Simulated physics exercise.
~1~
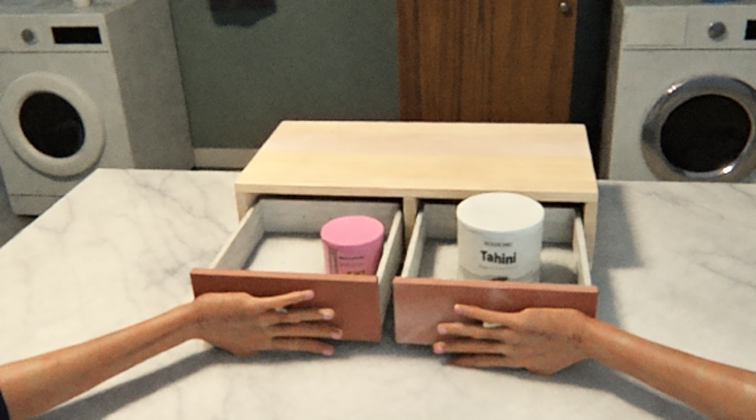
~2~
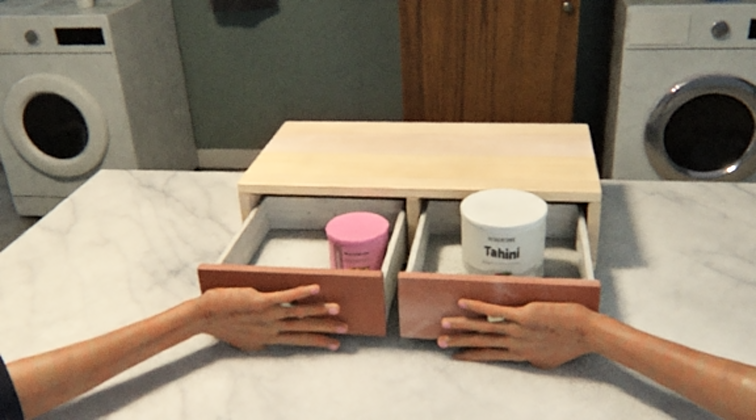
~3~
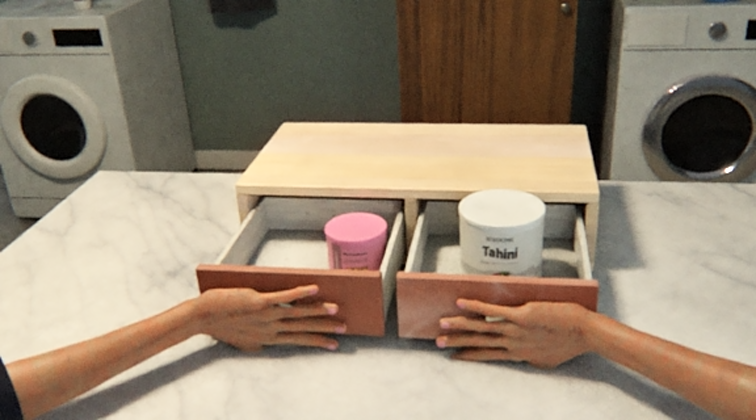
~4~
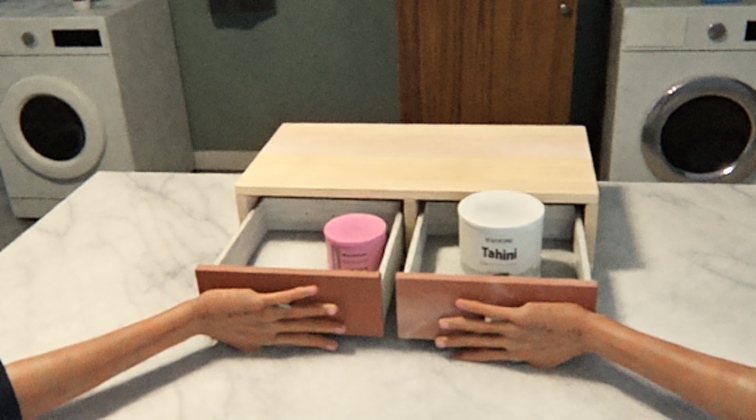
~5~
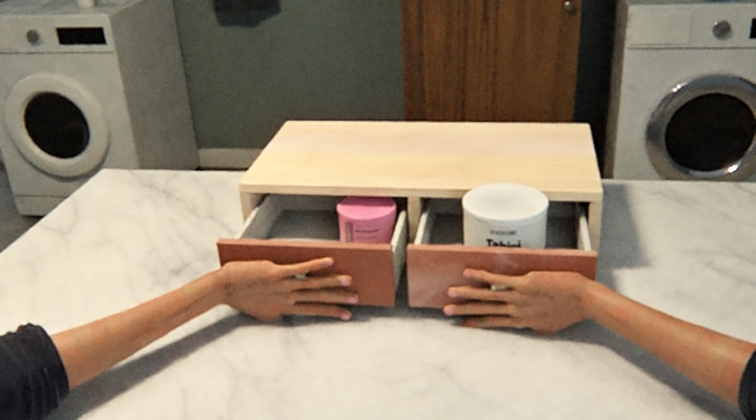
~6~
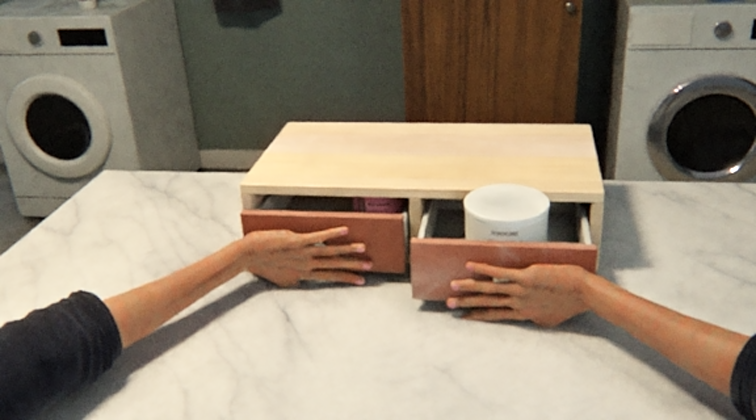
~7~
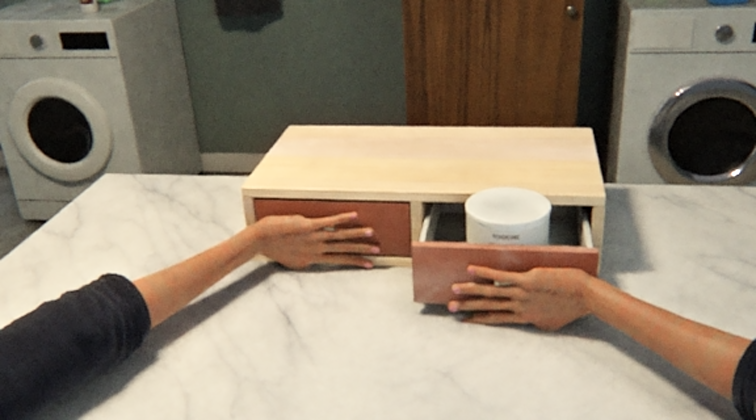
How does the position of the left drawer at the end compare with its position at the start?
At the start the left drawer is pulled out toward the viewer with the pink tub showing inside. By the end it is fully shut in the chest, farther from the viewer, and the tub is out of sight.
Two reddish-fronted drawers, the left holding a pink tub and the right a white tahini tub, are pushed by two hands toward a pale wooden chest on a marble surface; the left drawer closes fully, while the right stops partway and stays ajar.
